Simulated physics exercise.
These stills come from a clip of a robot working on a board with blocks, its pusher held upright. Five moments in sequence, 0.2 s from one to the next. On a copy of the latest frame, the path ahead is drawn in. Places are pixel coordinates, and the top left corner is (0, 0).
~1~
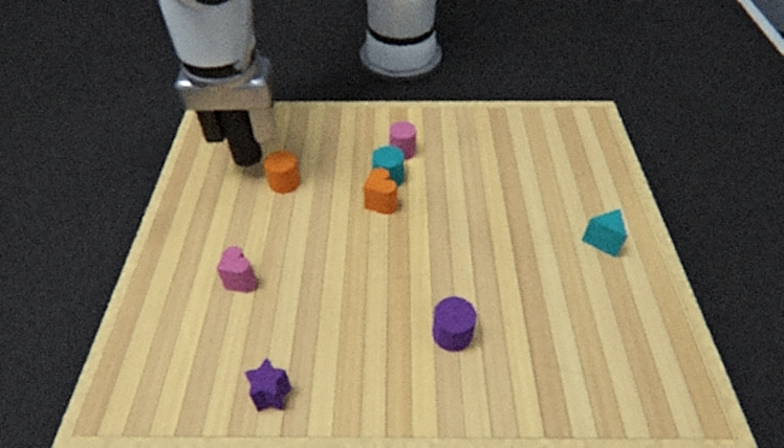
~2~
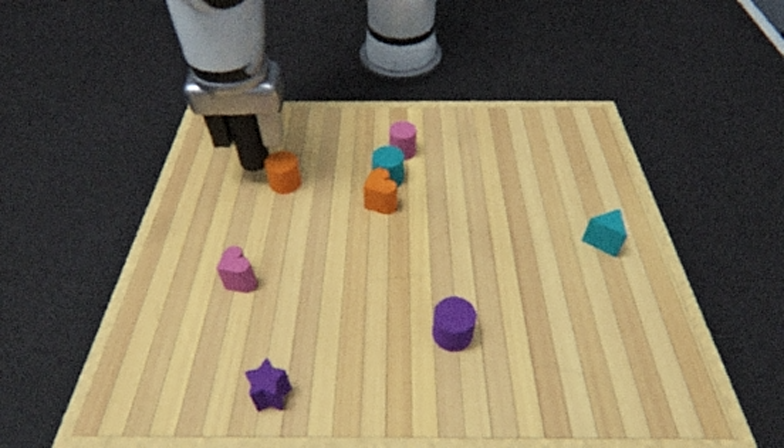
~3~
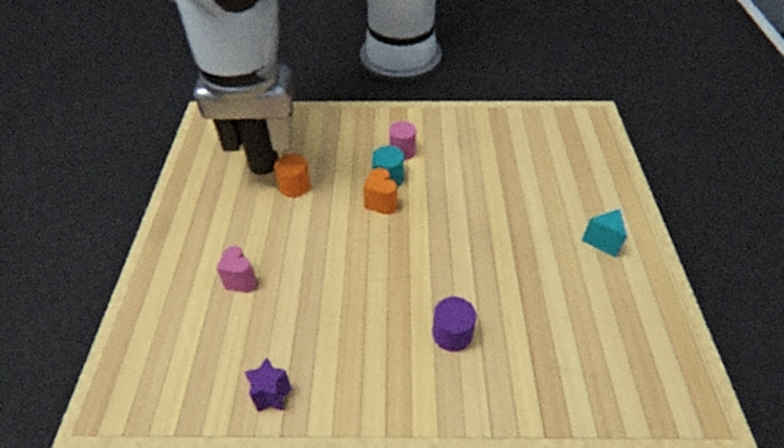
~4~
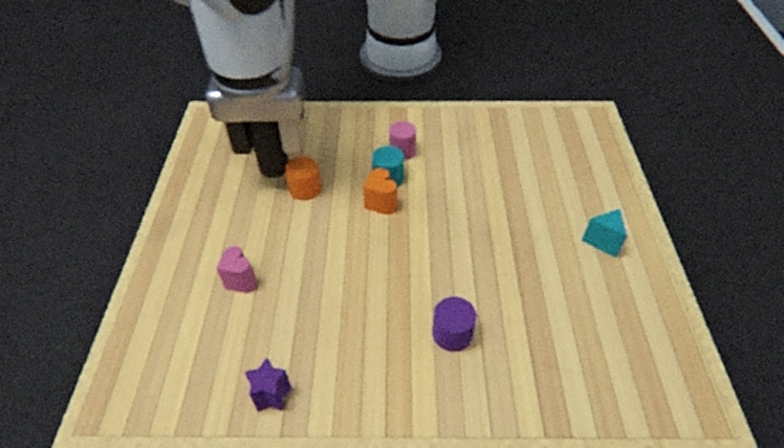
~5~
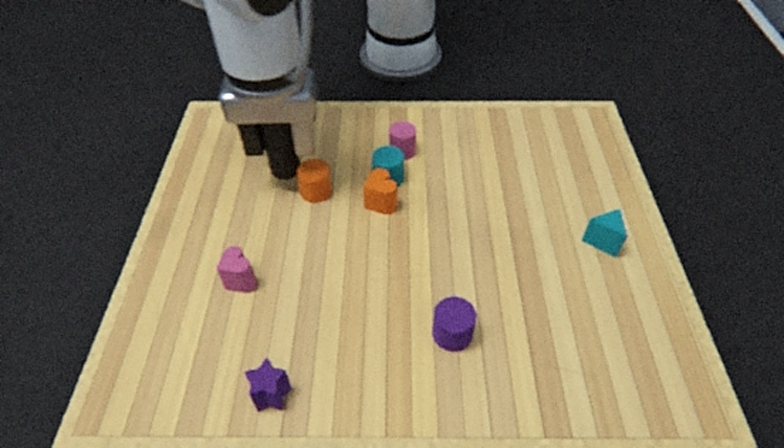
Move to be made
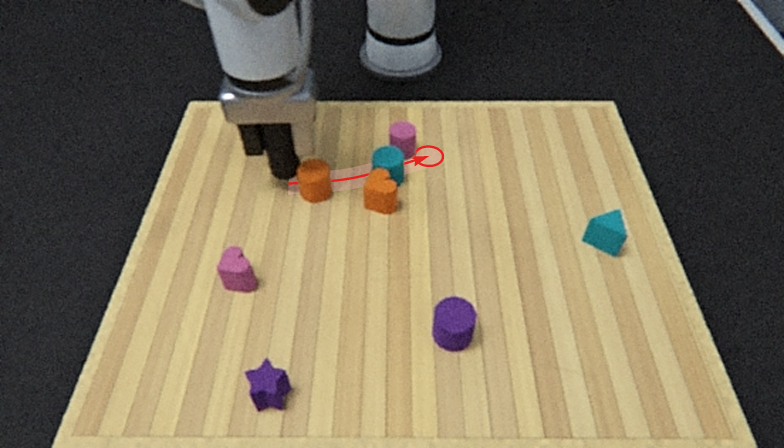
On a striped wooden board, a robot arm pushes an orange cylinder slightly right toward an orange heart block, other blocks unmoved.
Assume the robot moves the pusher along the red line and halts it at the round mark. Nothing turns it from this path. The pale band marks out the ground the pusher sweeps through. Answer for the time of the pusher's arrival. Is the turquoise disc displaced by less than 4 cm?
No, that is not what happens.
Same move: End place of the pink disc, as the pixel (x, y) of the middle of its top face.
The answer is (422, 116).
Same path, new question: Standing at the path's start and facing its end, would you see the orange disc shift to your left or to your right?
Over to the right.
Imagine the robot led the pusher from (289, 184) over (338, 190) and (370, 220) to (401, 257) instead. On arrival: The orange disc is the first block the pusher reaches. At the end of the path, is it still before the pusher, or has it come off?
Pushed ahead.
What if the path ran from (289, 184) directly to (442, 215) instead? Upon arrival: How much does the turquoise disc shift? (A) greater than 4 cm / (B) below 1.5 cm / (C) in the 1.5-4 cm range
My pick is B.
Path on the board, from (289, 184) by way of (338, 180) and (385, 169) to (429, 156).
On the path given first. One third of the way, pusher (337, 166); orange disc (351, 177).
Two thirds of the way, pusher (385, 155); orange disc (356, 177); orange heart (386, 184), turned 15° anticlockwise; turquoise disc (414, 155).
At the end, pusher (430, 142); orange disc (356, 177); orange heart (386, 184), turned 15° anticlockwise; turquoise disc (439, 154); pink disc (422, 116).
